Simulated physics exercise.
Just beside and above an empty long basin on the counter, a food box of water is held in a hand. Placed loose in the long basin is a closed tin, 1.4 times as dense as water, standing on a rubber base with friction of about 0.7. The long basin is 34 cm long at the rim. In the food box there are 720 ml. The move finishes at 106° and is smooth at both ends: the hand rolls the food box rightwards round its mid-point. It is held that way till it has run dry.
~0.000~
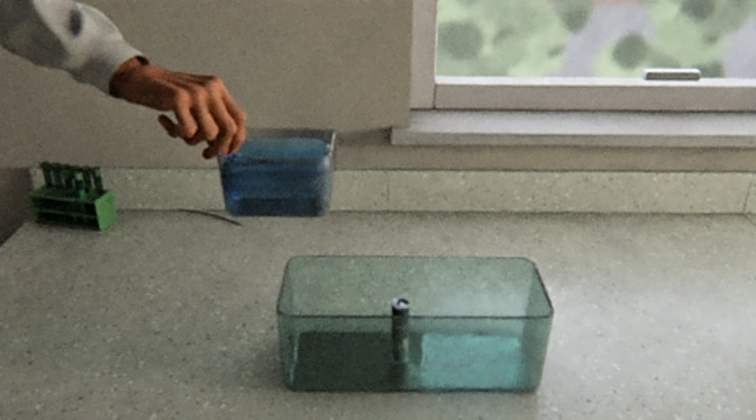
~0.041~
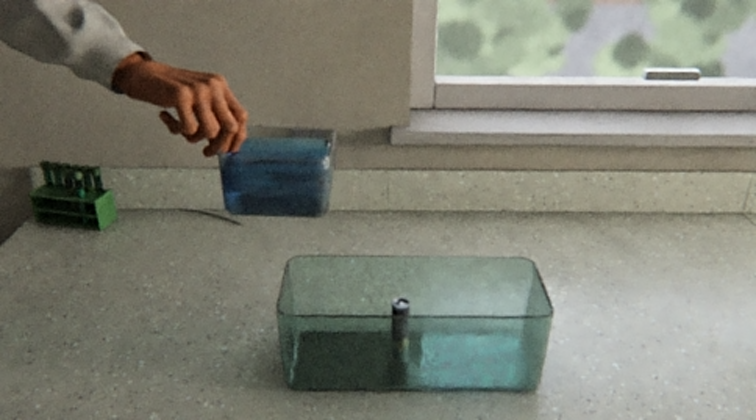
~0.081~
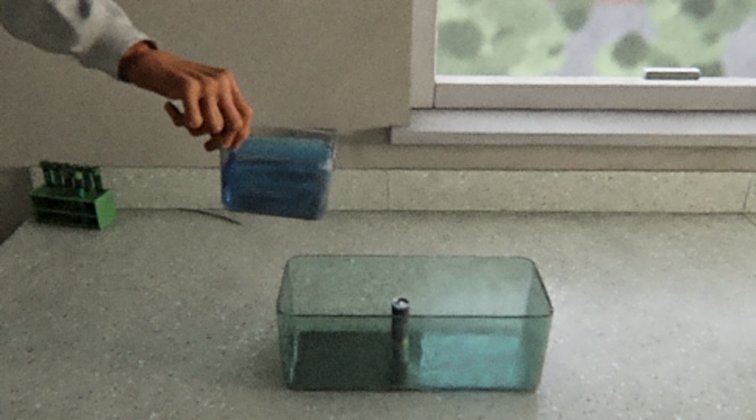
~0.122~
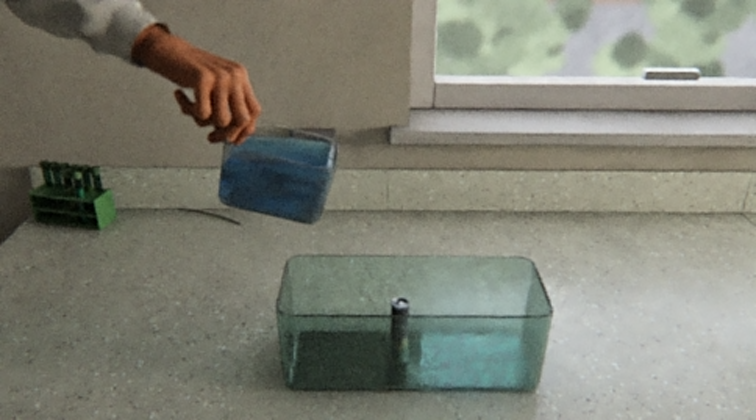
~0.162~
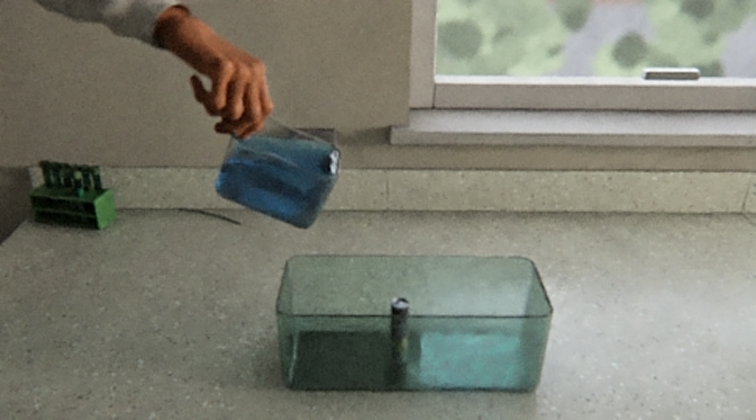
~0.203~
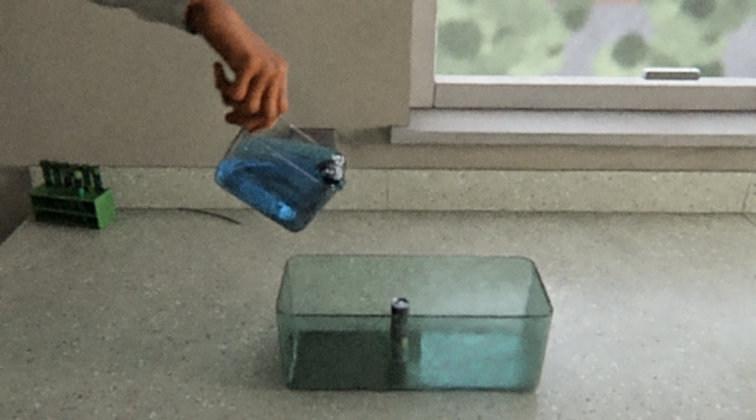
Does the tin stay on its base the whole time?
It won't make it through.
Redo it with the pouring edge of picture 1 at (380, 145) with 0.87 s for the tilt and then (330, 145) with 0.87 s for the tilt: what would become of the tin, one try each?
In the first try it remains standing; in the second it remains standing.
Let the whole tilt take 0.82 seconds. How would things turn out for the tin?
It stays steady, then.
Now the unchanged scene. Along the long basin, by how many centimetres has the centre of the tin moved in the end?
Net tin displacement: Roughly 8.0 cm.
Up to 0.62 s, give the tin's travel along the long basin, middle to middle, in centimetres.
Centre to centre, close to 2 cm.
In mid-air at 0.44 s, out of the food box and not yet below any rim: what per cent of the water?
It comes to about 52 percent.
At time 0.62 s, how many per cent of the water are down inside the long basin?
I'd say roughly 88 in a hundred of it.
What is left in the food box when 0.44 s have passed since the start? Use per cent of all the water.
Fraction remaining: Approx. 22 per cent.
By 0.44 s the tilt is 102° and 22 per cent is still to pour; the tin stands where it began.
By 0.62 s the tilt is 106° and 4 per cent is still to pour; the tin stands 2 cm from where it began.
By 0.81 s the tilt is 106° and 0 per cent is still to pour; the tin lies on its side.
By 1.01 s the tilt is 106° and 0 per cent is still to pour; the tin lies on its side.
At rest the tin lies on its side.
